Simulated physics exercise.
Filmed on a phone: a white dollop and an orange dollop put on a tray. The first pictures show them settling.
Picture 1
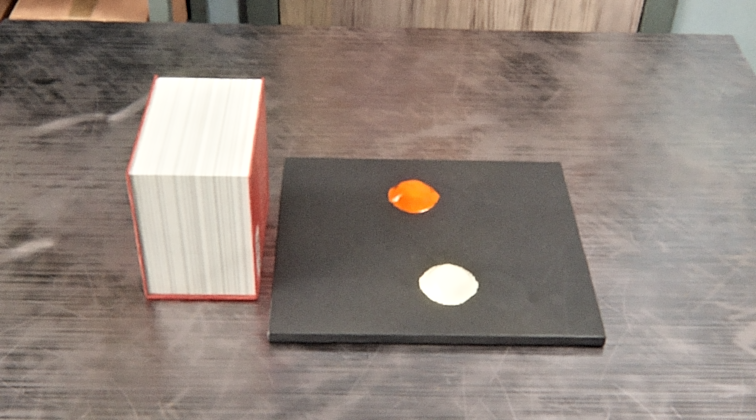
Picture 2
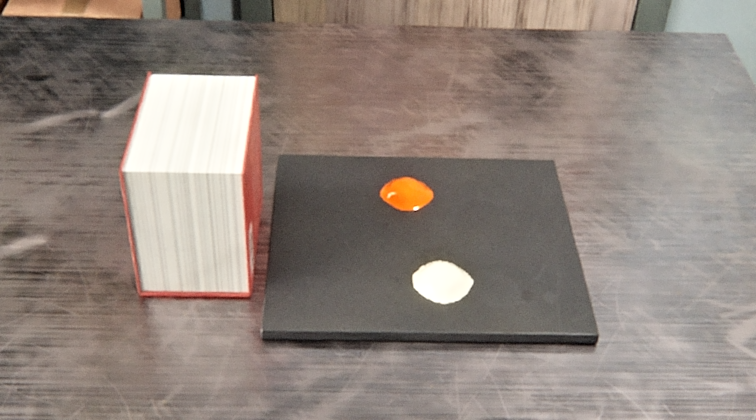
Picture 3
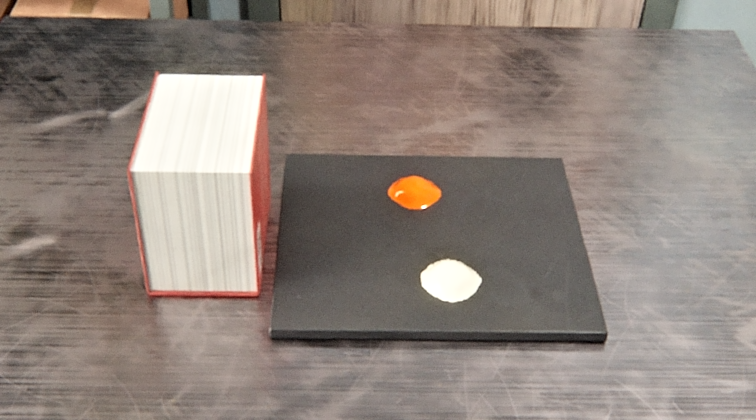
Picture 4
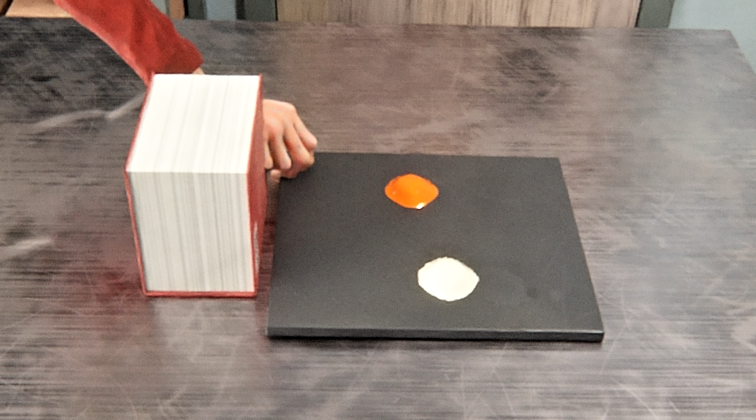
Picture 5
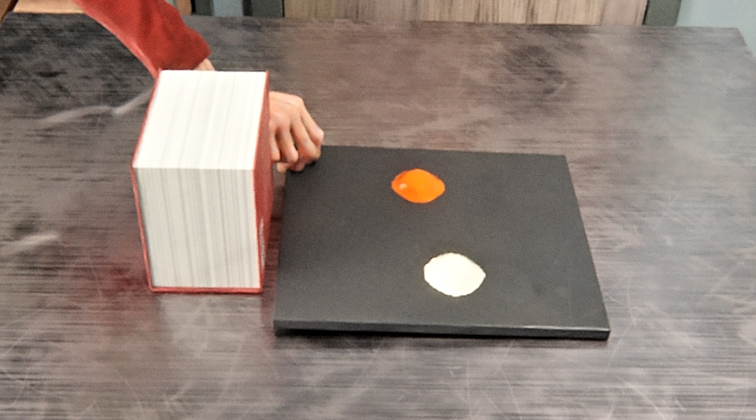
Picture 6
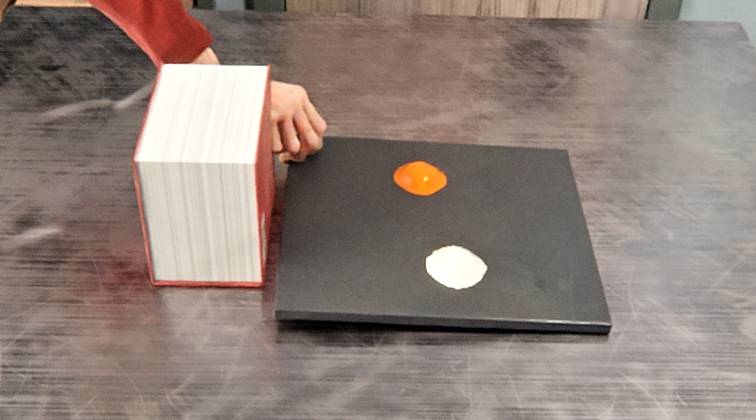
A hand reaches behind the thick book and slightly raises the black tray holding two dollops.
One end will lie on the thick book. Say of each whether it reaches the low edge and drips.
The white dollop holds its ground and the orange dollop holds its ground.
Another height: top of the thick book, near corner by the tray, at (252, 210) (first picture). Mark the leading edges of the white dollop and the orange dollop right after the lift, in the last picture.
About (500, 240) and (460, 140).
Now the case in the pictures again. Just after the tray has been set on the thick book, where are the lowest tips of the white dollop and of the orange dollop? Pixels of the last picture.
In turn (516, 226) and (477, 126).
Next, slope about 32°; the white dollop has not moved; the orange dollop has not moved.
After that, the white dollop has not moved; the orange dollop has not moved.
Finally, slope about 32°; the white dollop has not moved; the orange dollop has not moved.
